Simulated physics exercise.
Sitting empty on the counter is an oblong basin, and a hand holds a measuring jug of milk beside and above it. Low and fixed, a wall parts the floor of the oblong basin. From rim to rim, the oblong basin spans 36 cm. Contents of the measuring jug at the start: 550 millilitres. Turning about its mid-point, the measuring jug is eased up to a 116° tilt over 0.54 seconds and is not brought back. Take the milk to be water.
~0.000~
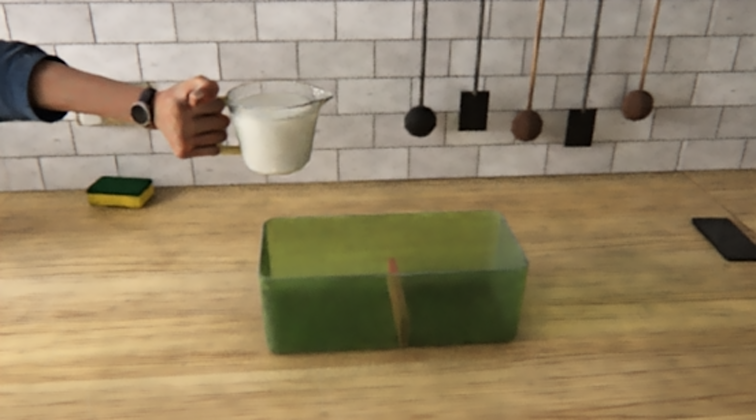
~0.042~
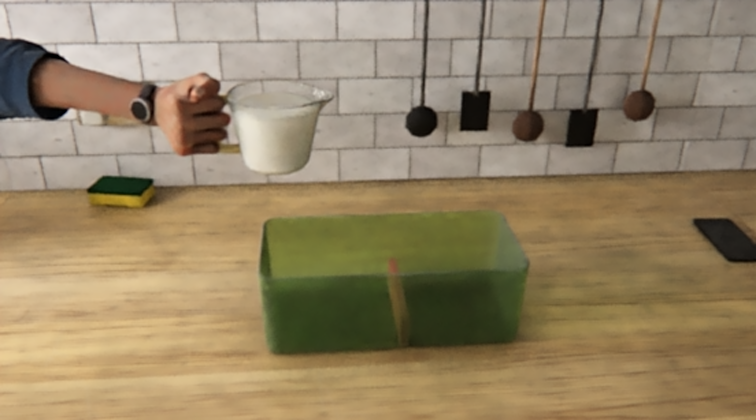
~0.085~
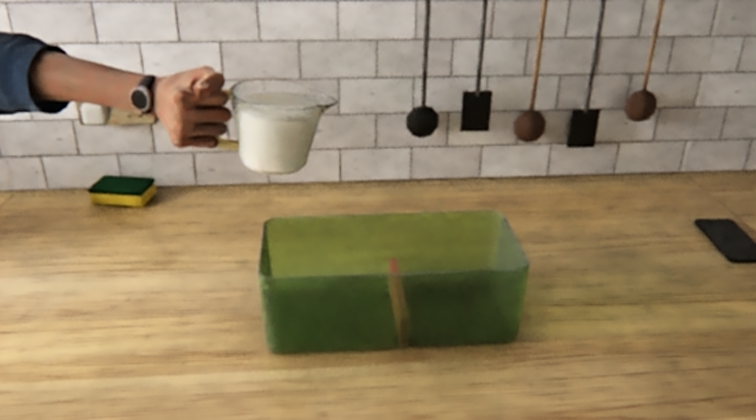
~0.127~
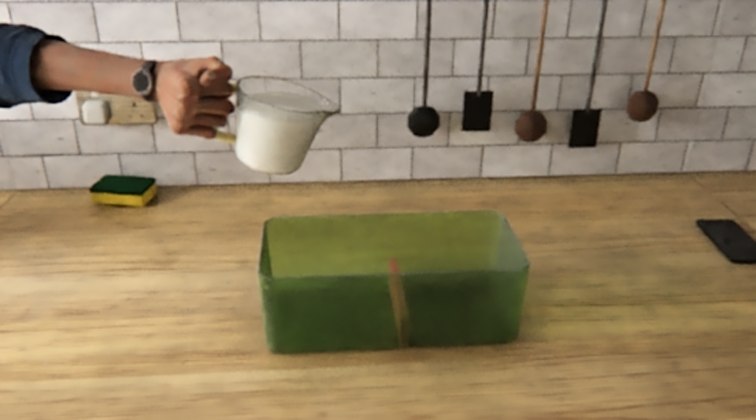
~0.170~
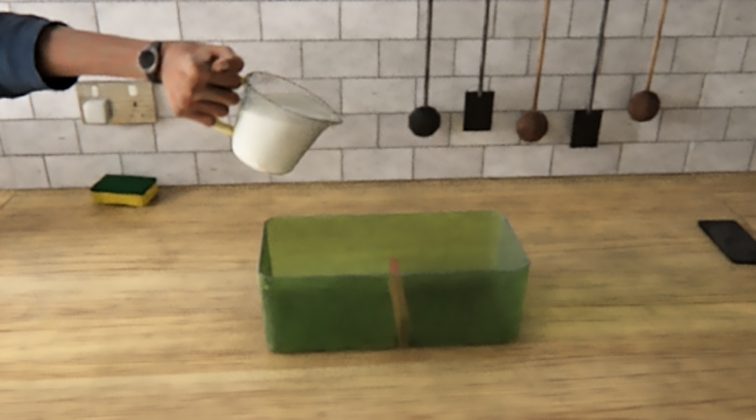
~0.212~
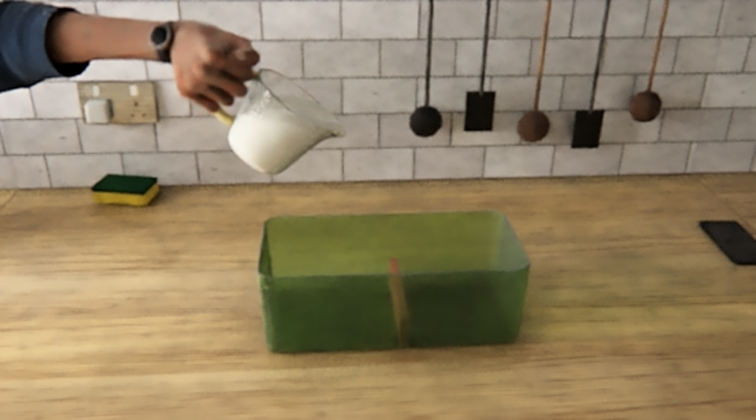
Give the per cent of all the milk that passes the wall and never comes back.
I would say 8 percent.
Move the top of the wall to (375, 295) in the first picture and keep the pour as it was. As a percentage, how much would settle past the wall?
With the wall placed like that, close to 40 per cent.
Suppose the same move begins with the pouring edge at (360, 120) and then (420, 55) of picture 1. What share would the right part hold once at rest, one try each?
Roughly 30 per cent the first time and 80 per cent the second.
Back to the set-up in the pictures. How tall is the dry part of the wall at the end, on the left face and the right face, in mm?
About 32 mm left, about 46 mm right.
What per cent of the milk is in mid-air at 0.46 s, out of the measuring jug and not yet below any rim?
My guess is roughly 42 %.
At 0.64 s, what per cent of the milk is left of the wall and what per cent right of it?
Around 88 on the left and around 2 on the right.
After 0.46 s the tilt is 110° and 24 per cent is still to pour, 34 is left of the wall and 1 right of it.
After 0.64 s the tilt is 116° and 1 per cent is still to pour, 87 is left of the wall and 2 right of it.
After 0.83 s the tilt is 116° and 0 per cent is still to pour, 84 is left of the wall and 7 right of it.
After 1.04 s the tilt is 116° and 0 per cent is still to pour, 85 is left of the wall and 8 right of it.
In the end 85 per cent lies left of the wall, 8 right of it and 7 outside.
